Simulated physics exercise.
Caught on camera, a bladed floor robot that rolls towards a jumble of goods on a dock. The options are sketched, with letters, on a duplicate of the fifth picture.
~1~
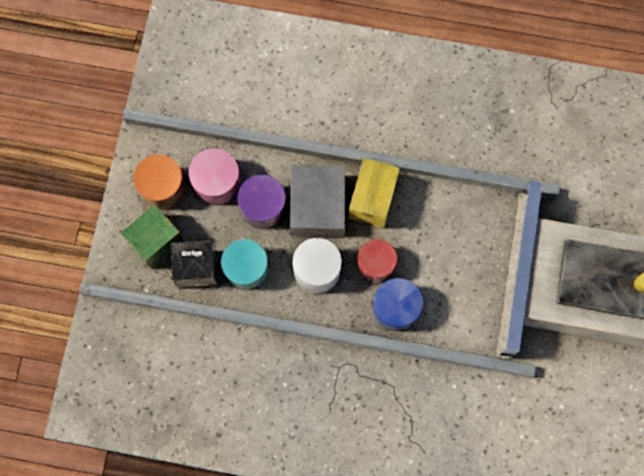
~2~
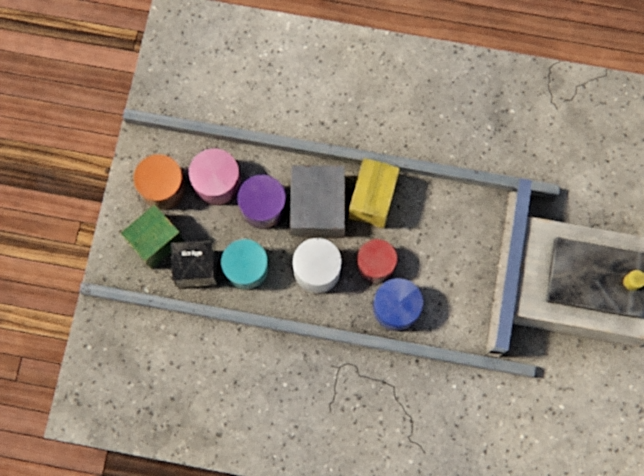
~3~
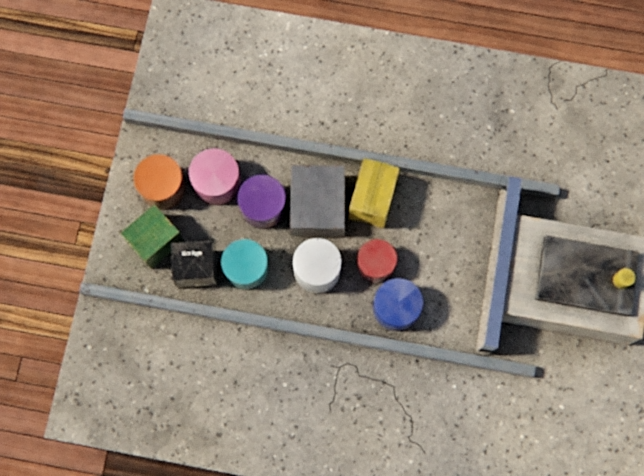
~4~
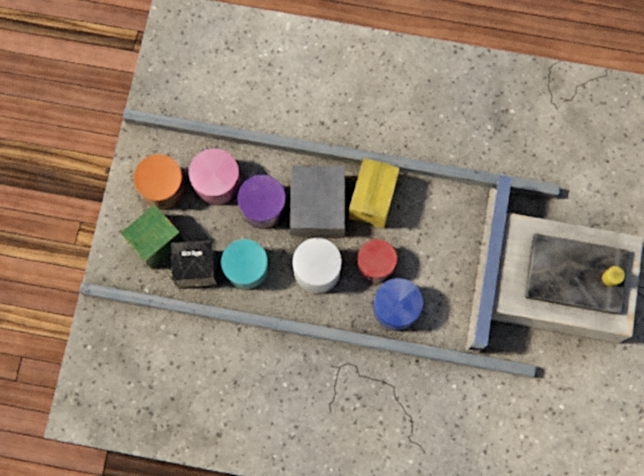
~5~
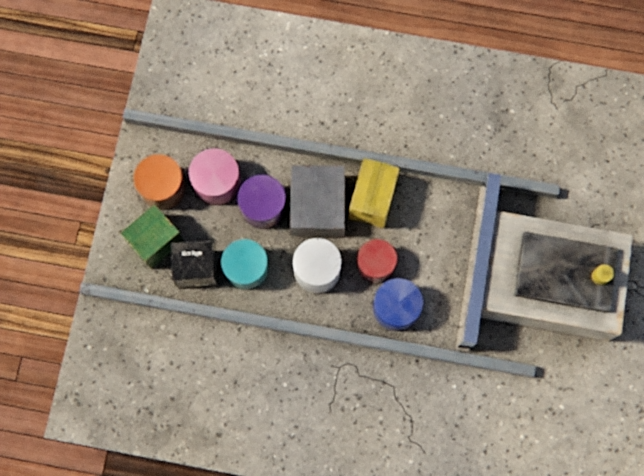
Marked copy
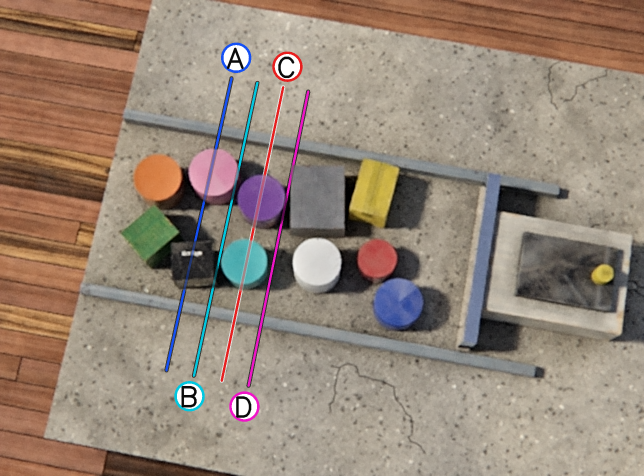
On a concrete dock, a bladed robot rolls slowly left toward a jumble of motionless goods.
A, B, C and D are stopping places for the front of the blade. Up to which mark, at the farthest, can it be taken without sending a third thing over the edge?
It can go as far as B.
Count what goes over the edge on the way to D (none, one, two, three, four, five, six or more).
The count is none.
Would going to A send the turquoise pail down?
No.
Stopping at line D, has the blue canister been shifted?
Yes.
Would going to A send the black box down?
By then, yes.
On the copy, A at (200, 219); B at (227, 224); C at (254, 229); D at (279, 233).
On B. First, robot (466, 253); blue canister (348, 299); red pail (359, 258).
Then, robot (373, 236); orange pail (143, 179); pink canister (192, 156).
Finally, robot (303, 224); orange pail over the edge; green crate over the edge; two fallen.
By contrast, A drops five; C is within the limit but short; D is within the limit but short.
